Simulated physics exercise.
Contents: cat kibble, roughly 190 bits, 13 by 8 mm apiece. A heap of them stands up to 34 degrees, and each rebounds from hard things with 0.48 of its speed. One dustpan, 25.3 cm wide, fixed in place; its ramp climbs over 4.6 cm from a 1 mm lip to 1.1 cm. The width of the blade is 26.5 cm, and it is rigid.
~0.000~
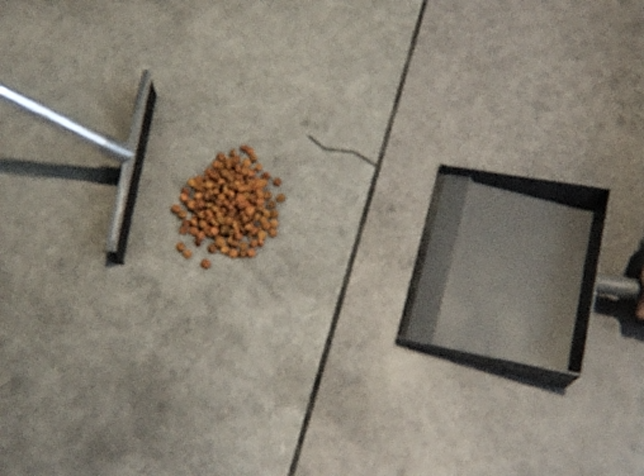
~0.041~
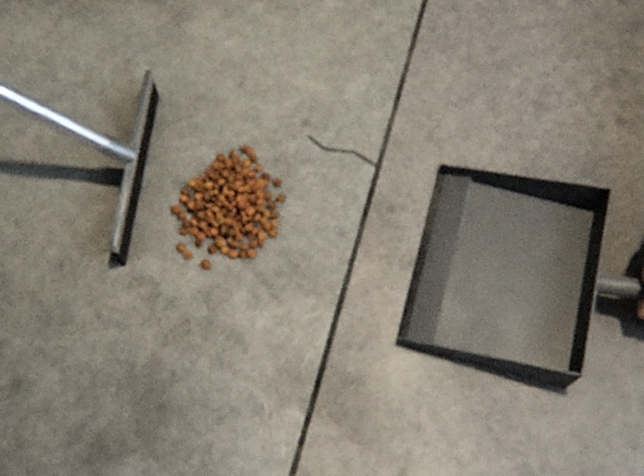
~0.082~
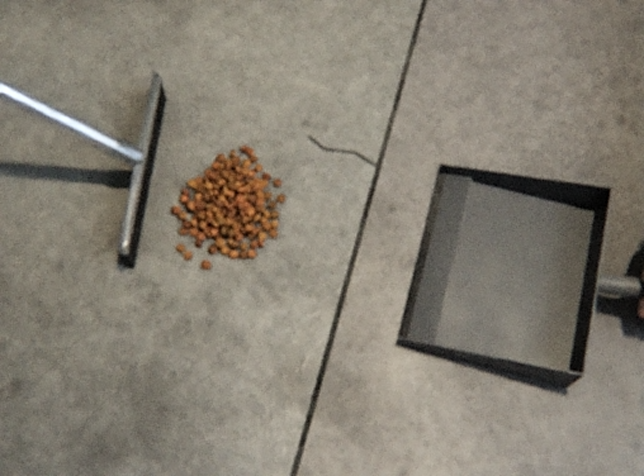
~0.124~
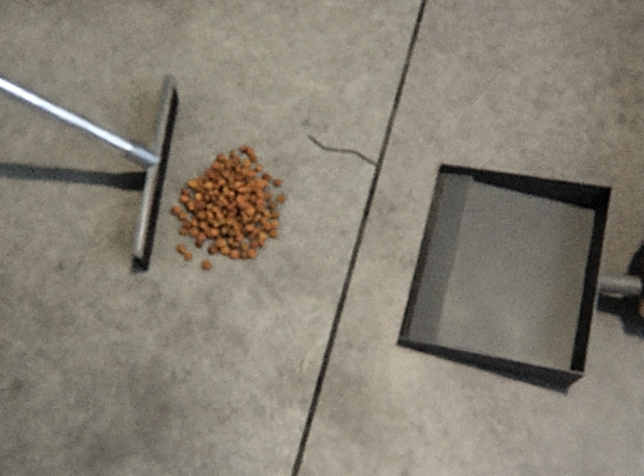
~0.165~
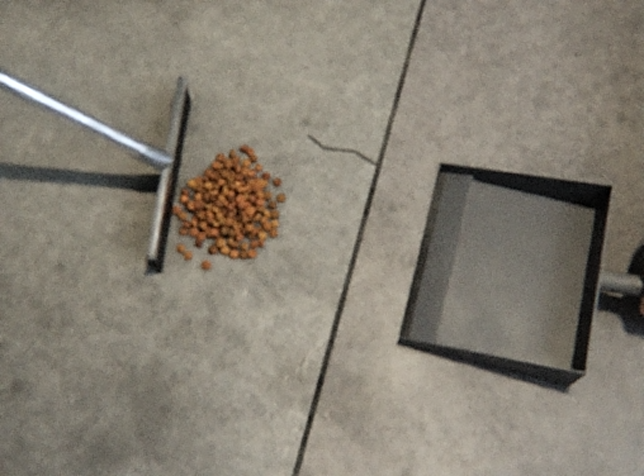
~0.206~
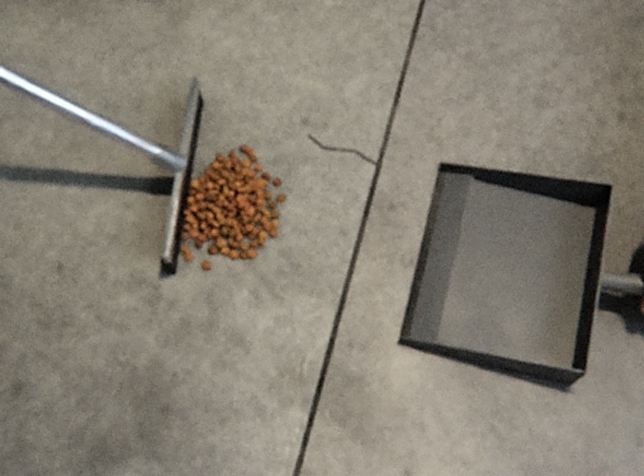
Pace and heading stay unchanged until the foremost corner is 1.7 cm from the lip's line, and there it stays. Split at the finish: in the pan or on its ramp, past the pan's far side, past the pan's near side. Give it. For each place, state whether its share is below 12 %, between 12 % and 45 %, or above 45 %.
In the end pan: It gets a decent chunk, far side: It gets a trickle, near side: It gets a trickle.
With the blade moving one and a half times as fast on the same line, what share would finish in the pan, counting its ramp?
I'd put it at close to 35 per cent.
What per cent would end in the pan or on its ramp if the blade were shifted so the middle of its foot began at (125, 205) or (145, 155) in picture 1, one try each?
20 and 30 per cent, roughly.
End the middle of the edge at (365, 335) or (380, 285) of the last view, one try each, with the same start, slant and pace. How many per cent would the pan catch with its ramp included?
About 0 and 15 per cent.
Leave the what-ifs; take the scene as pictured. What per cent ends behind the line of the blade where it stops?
My guess is close to 0 per cent.
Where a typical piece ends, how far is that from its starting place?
That distance is close to 26 cm.
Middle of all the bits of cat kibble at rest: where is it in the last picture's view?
Near (420, 228).
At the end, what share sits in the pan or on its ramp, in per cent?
I'd say around 30 percent.
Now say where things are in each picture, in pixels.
The first picture shows blade from (112, 247) to (147, 77), moved 0.0 cm, 0 of the pieces shifted so far; middle of the pieces at (227, 204); pan at (513, 278).
The second picture shows blade from (115, 248) to (150, 77), moved 0.4 cm, 0 of the pieces shifted so far; middle of the pieces at (227, 204).
The third picture shows blade from (124, 250) to (157, 79), moved 1.5 cm, 0 of the pieces shifted so far; middle of the pieces at (227, 205).
The fourth picture shows blade from (138, 253) to (170, 81), moved 3.4 cm, 0 of the pieces shifted so far; middle of the pieces at (227, 205).
The fifth picture shows blade from (152, 255) to (183, 83), moved 5.3 cm, 0 of the pieces shifted so far; middle of the pieces at (227, 205).
The sixth picture shows blade from (167, 258) to (196, 84), moved 7.2 cm, 15 of the pieces shifted so far; middle of the pieces at (227, 205); pan at (516, 276). The blade's pace is about 0.46 m/s, heading 6 degrees away from the viewer's side.
Then, at 0.51 s, middle of the blade 19 cm from the lip; 0 % over the lip, far side 0 %, near side 0 %.
After 0.72 s, middle of the blade 9 cm from the lip; 0 % over the lip, far side 5 %, near side 0 %.
Then, at 1.04 s, middle of the blade 4 cm from the lip; 30 % over the lip, far side 5 %, near side 0 %.
In the end, at 1.3 s, pan 30 %, far side 5 %, near side 0 %, in front of the lip or behind the blade 65 %.
